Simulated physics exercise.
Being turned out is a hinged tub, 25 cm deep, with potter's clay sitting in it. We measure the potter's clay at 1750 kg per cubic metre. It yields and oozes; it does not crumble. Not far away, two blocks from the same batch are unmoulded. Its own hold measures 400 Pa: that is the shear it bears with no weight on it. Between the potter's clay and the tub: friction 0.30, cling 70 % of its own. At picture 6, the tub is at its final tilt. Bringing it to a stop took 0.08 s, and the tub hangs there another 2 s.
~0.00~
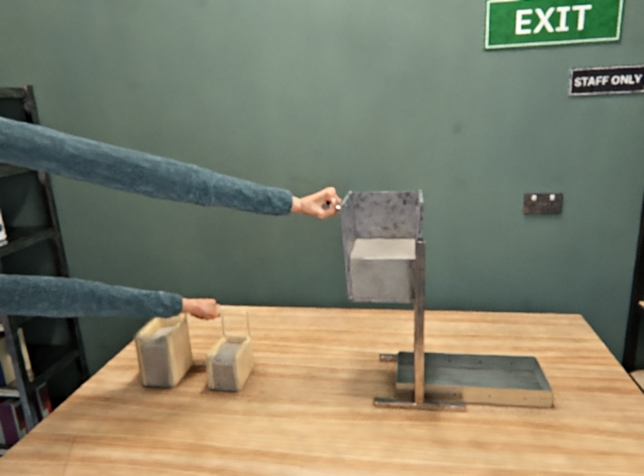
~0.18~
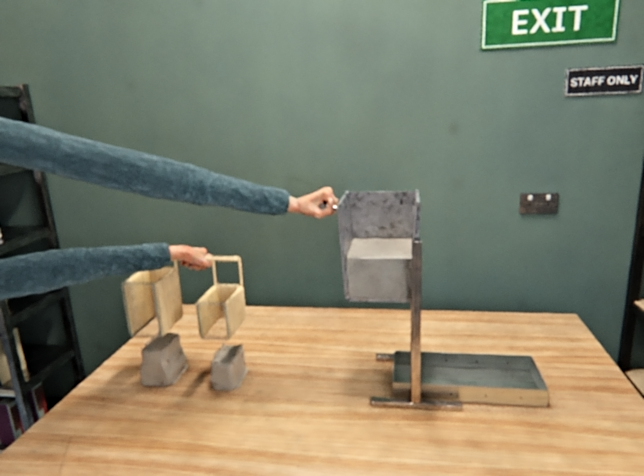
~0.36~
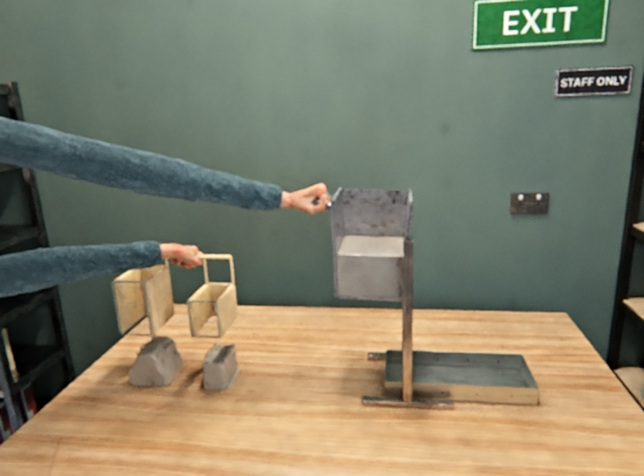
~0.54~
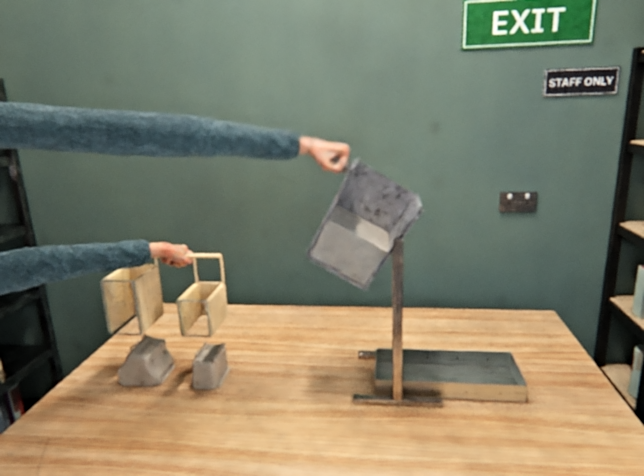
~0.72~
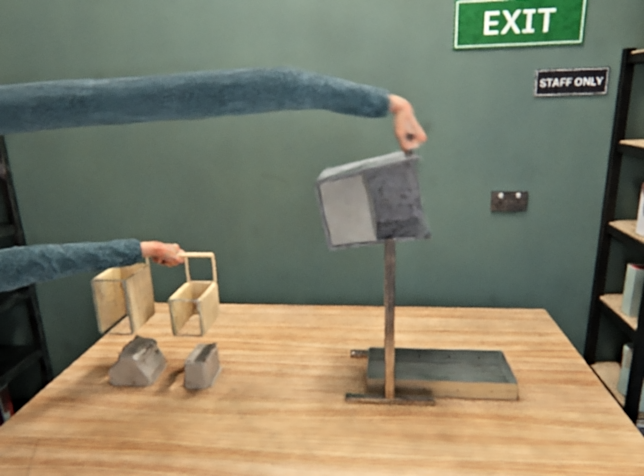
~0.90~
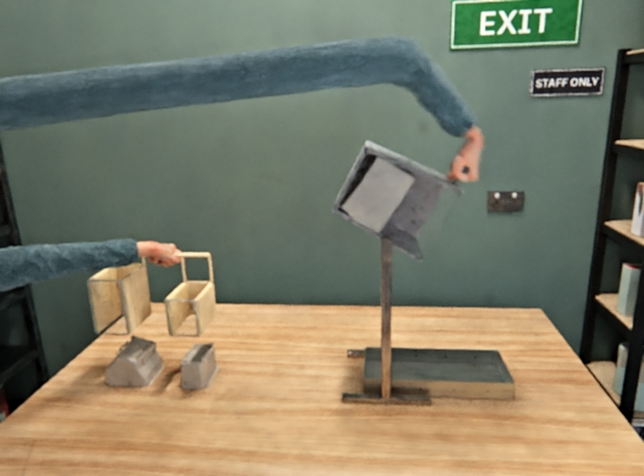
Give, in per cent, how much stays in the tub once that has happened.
Roughly 0 out of 100.
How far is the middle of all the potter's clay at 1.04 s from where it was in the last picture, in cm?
Close to 11 centimetres.
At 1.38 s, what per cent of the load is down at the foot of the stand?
55 %.
After 1.04 s, the tub is at 118 degrees and holds 97 %.
After 1.21 s, the tub is at 118 degrees and holds 26 %.
After 1.38 s, the tub is at 118 degrees and holds 0 %.
After 1.55 s, the tub is at 118 degrees and holds 0 %.
After 2.90 s, the tub is at 118 degrees and holds 0 %.
